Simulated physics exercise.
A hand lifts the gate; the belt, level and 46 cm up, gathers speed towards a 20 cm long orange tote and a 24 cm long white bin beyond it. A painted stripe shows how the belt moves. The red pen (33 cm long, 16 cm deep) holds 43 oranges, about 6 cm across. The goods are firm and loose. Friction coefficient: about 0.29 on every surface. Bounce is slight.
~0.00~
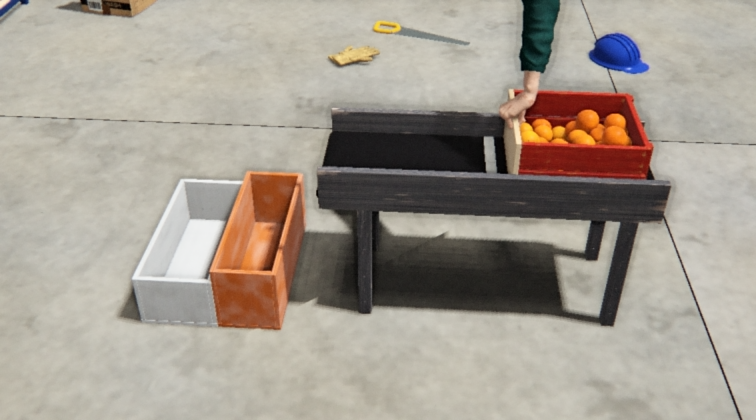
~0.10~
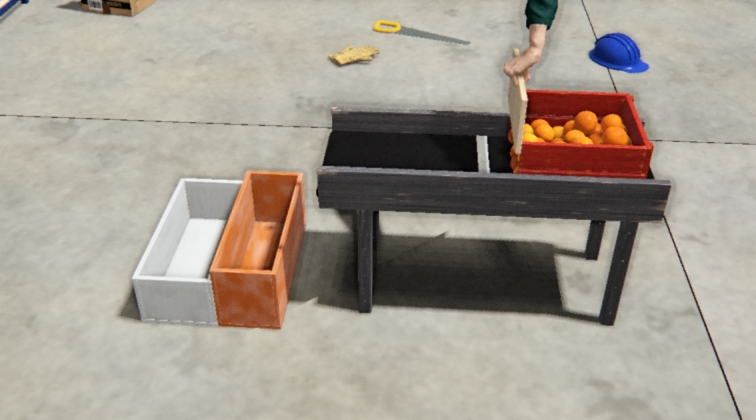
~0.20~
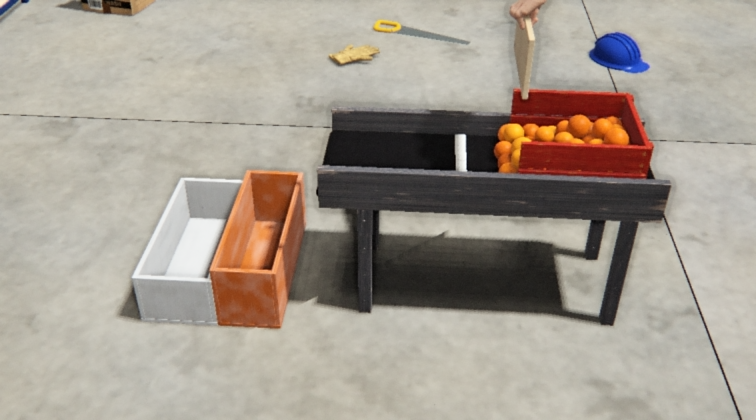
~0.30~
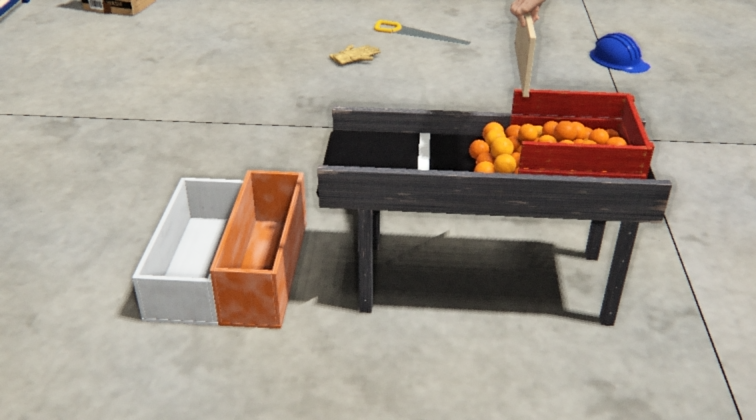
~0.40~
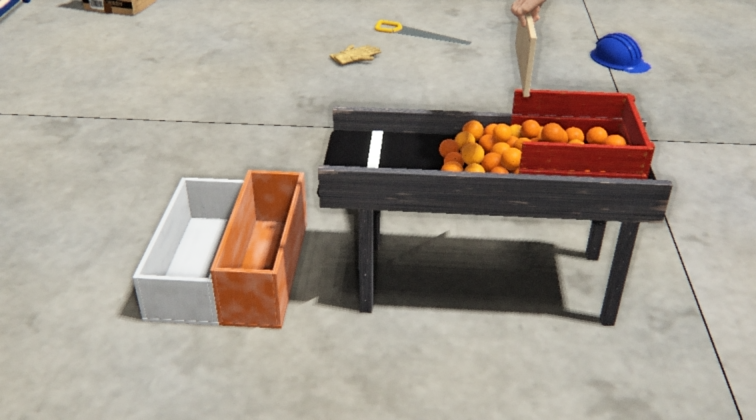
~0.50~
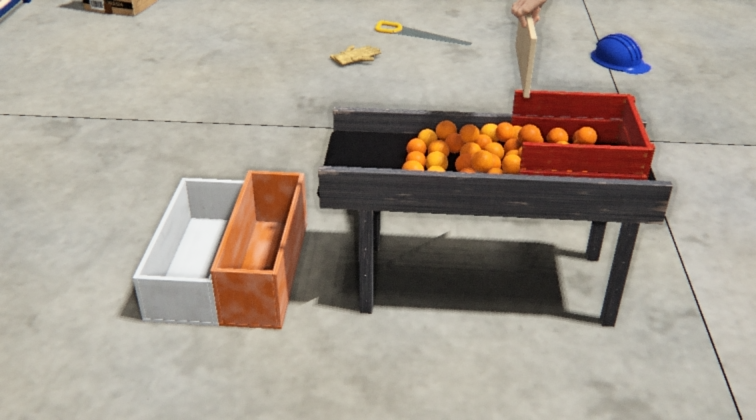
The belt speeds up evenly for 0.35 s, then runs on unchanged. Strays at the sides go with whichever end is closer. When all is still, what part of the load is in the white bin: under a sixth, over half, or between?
Expect under a sixth of the load in the white bin.
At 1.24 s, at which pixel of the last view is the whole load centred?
At about (268, 216).
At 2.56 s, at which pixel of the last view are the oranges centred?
Around (267, 249).
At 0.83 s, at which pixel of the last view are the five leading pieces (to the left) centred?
Near (287, 166).
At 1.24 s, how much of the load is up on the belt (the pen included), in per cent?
Roughly 25 per cent.
After 0.83 s, 5 still in the red pen, 30 on the belt and 8 in the air.
After 1.24 s, 22 in the orange tote, 10 on the belt and 11 in the air.
After 1.82 s, 41 in the orange tote, 1 in the white bin and 1 on the belt.
When it is over (at 2.56 s), 42 in the orange tote and 1 in the white bin. Asked share, 1 of 43, 2 per cent.
